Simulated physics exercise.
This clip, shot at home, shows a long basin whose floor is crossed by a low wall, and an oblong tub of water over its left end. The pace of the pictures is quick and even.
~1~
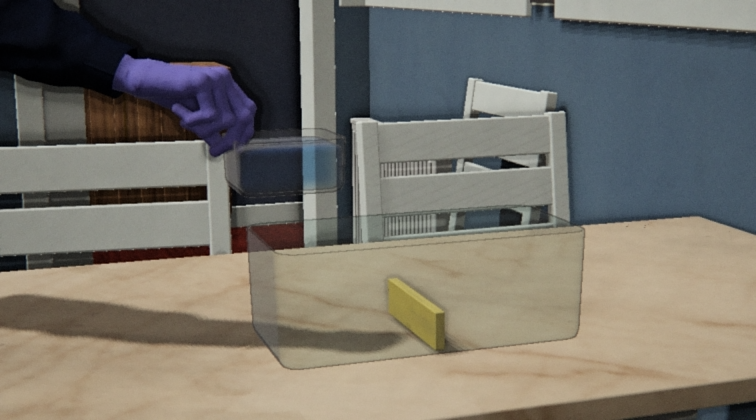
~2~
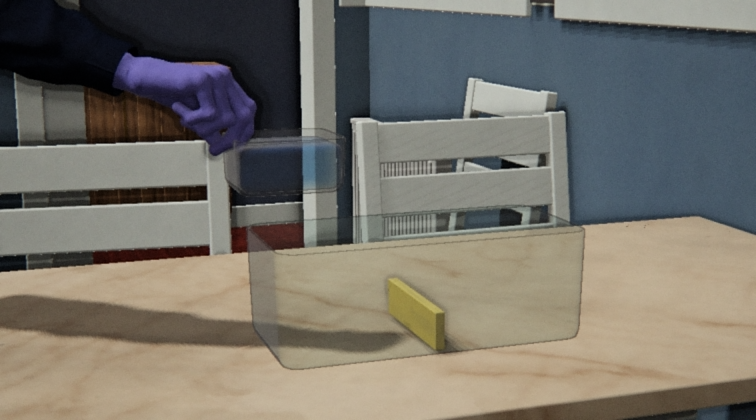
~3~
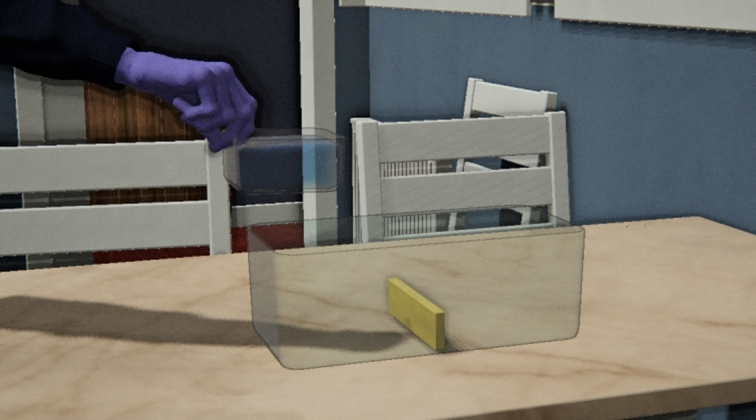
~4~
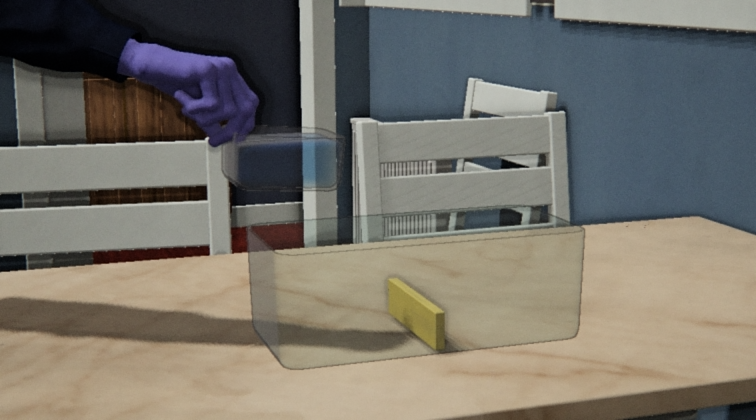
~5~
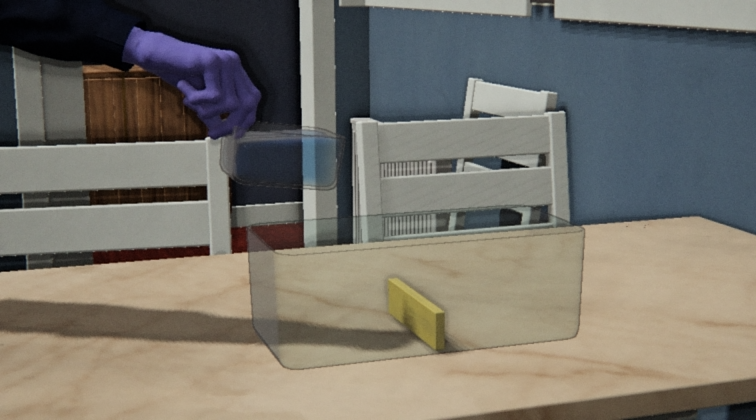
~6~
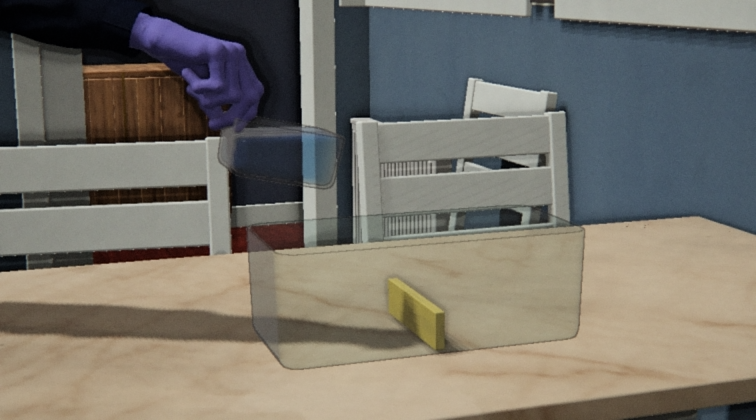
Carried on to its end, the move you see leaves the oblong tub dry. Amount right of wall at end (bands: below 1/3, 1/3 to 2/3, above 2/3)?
1/3 to 2/3.
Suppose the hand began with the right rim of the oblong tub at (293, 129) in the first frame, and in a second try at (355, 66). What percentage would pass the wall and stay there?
Estimate, first then second: 5 per cent and 85 per cent.
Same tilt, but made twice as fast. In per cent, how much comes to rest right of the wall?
About 70 %.
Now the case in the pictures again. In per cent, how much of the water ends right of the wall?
That works out near 50 in every hundred.
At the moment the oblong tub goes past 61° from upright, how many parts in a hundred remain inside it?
Around 45 in a hundred has not poured out yet.
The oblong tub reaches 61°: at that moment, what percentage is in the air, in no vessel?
35 %.
A moment on, the oblong tub is tipped part way and 45 per cent is still to pour, 20 is left of the wall and 0 right of it.
Next, the oblong tub is tipped on its side and 9 per cent is still to pour, 33 is left of the wall and 48 right of it.
Then the oblong tub is tipped on its side and 0 per cent is still to pour, 48 is left of the wall and 49 right of it.
Later the oblong tub is tipped on its side and 0 per cent is still to pour, 49 is left of the wall and 50 right of it.
In the end 49 per cent lies left of the wall, 50 right of it and 1 outside.
